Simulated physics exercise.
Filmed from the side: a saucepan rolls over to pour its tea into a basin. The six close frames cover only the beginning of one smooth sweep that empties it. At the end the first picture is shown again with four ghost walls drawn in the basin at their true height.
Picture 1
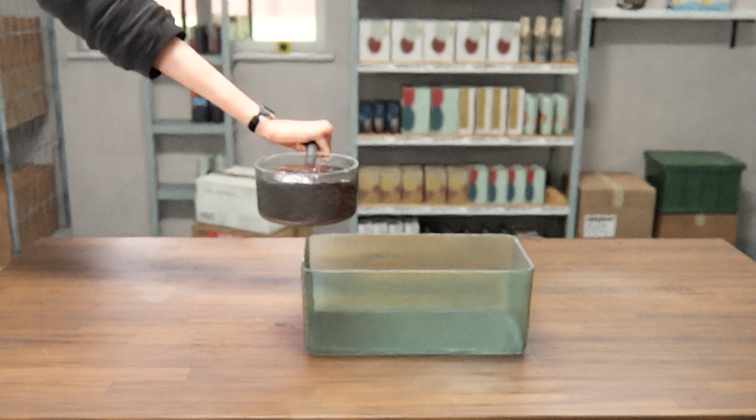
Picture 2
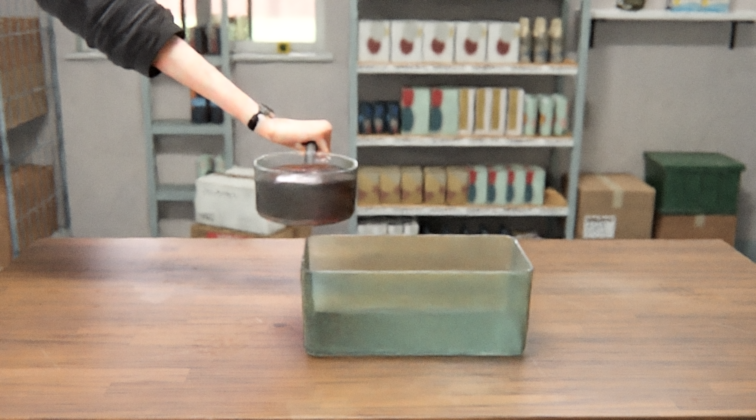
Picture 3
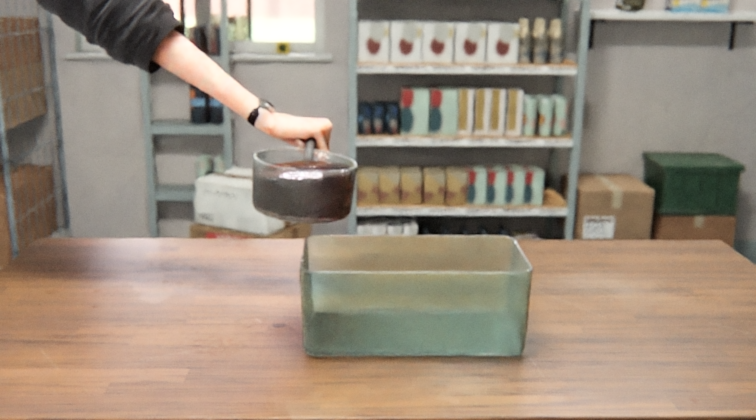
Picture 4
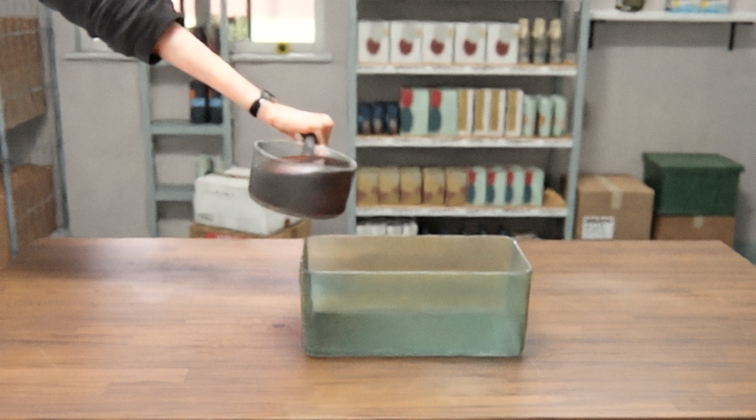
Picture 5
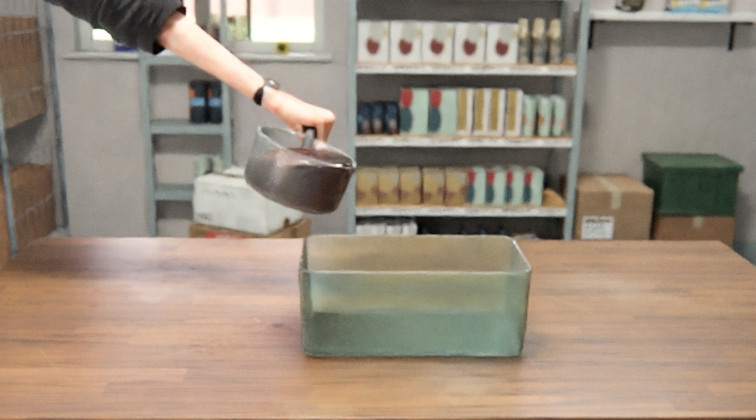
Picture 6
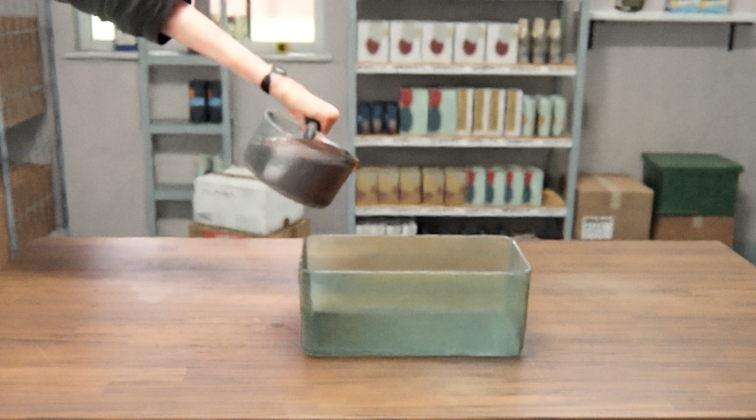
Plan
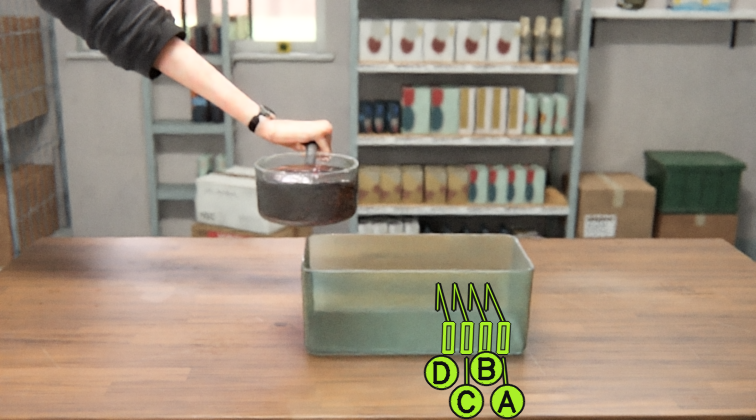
A dark-filled, glassy saucepan held by a hand reaching in from the upper left hangs above a wooden table in a storeroom, seen from the side by a still camera. Below it sits a greenish rectangular basin partly full of pale green liquid, with shelves of boxes behind. The pan stays level at first, then the hand tilts it steadily rightward until dark tea reaches over its lip.
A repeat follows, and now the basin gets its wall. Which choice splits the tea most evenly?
Place D does it best.
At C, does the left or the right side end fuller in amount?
The left one.
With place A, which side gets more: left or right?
The left one.
On the marked copy, A at (503, 358); B at (484, 358); C at (466, 358); D at (448, 358).
If A is chosen, about 85 % ends left of the wall and 7 % right of it; 8 % is lost outside.
If B is chosen, about 90 % ends left of the wall and 6 % right of it; 4 % is lost outside.
If C is chosen, about 80 % ends left of the wall and 16 % right of it; 4 % is lost outside.
If D is chosen, about 52 % ends left of the wall and 42 % right of it; 6 % is lost outside.
